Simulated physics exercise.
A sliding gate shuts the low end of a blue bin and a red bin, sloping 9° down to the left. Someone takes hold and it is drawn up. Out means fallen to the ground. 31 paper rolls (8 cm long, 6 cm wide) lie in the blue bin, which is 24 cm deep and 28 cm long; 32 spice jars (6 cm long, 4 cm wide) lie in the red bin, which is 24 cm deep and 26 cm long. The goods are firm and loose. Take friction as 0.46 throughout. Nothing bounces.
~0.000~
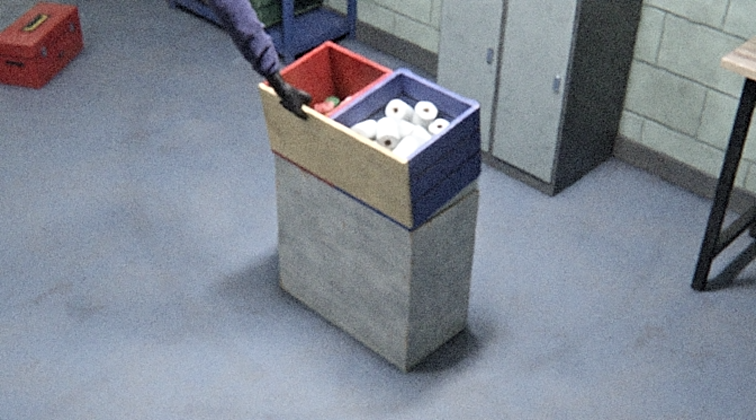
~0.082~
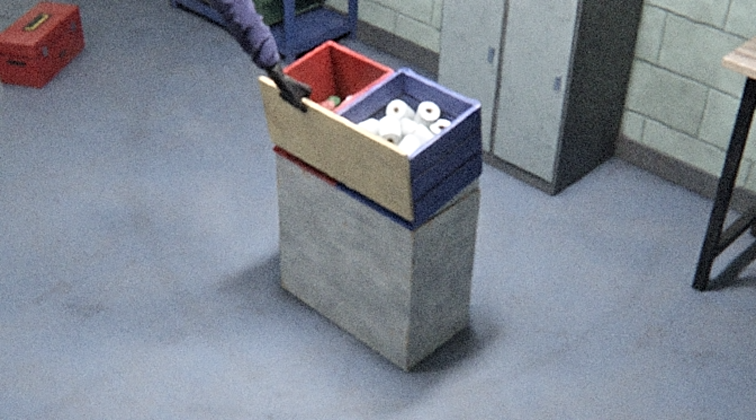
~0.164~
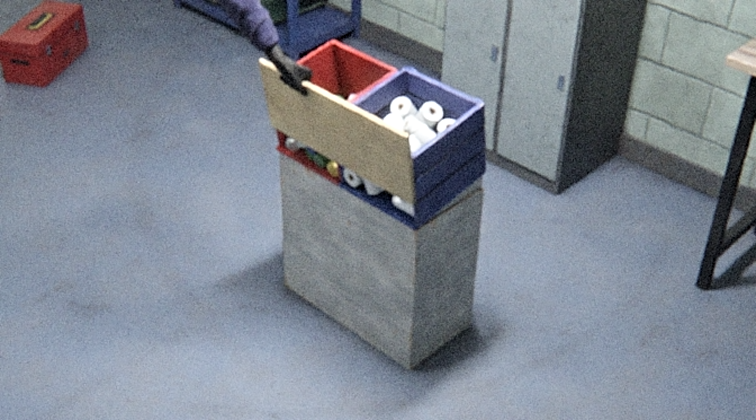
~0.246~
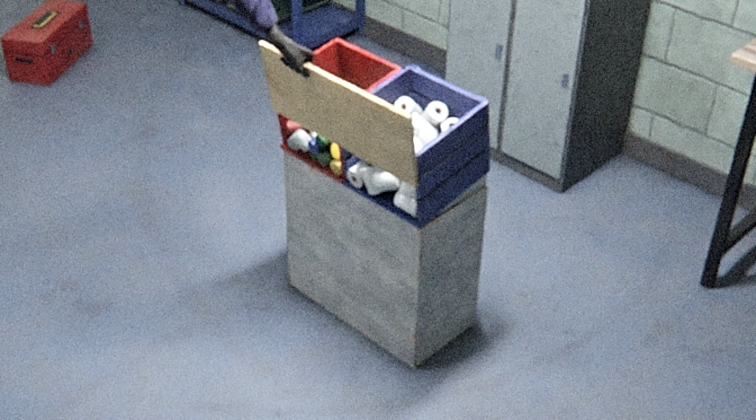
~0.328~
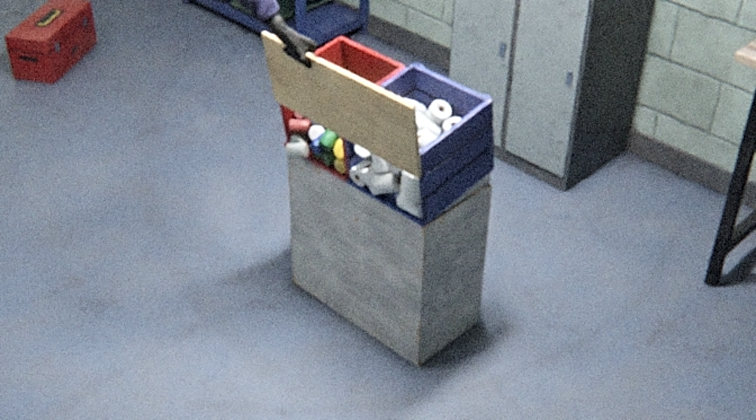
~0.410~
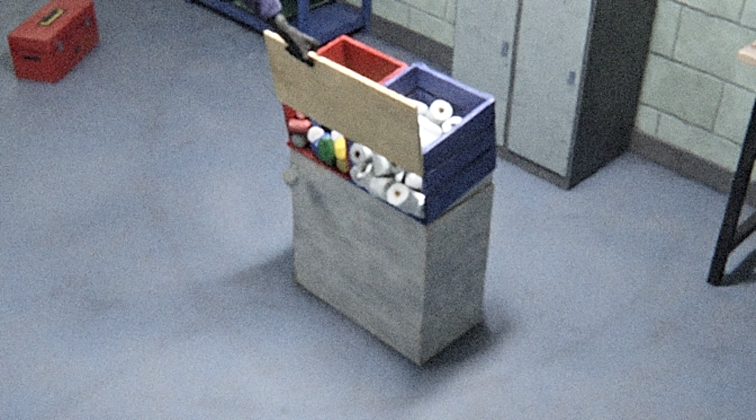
At first, a gloved hand grips the top of a closed wooden panel across the front of a red bin and a blue bin on a gray block. The hand slides the panel upward, uncovering colorful jars and white rolls behind it, and then one pale jar drops out at the left.
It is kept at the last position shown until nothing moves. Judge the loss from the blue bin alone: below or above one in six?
Out of the blue bin go more than one in six of the paper rolls.
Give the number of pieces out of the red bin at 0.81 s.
Out by then, roughly: Red bin 4.
After 0.81 s, the blue bin is down by 5 of 31 and the red bin is down by 4 of 32.
After 1.32 s, the blue bin is down by 10 of 31 and the red bin is down by 5 of 32.
After 2.03 s, the blue bin is down by 13 of 31 and the red bin is down by 6 of 32.
Outcome (at 2.94 s), the blue bin is down by 13 of 31 and the red bin is down by 7 of 32. Asked share, 13 of 31, 42 per cent.
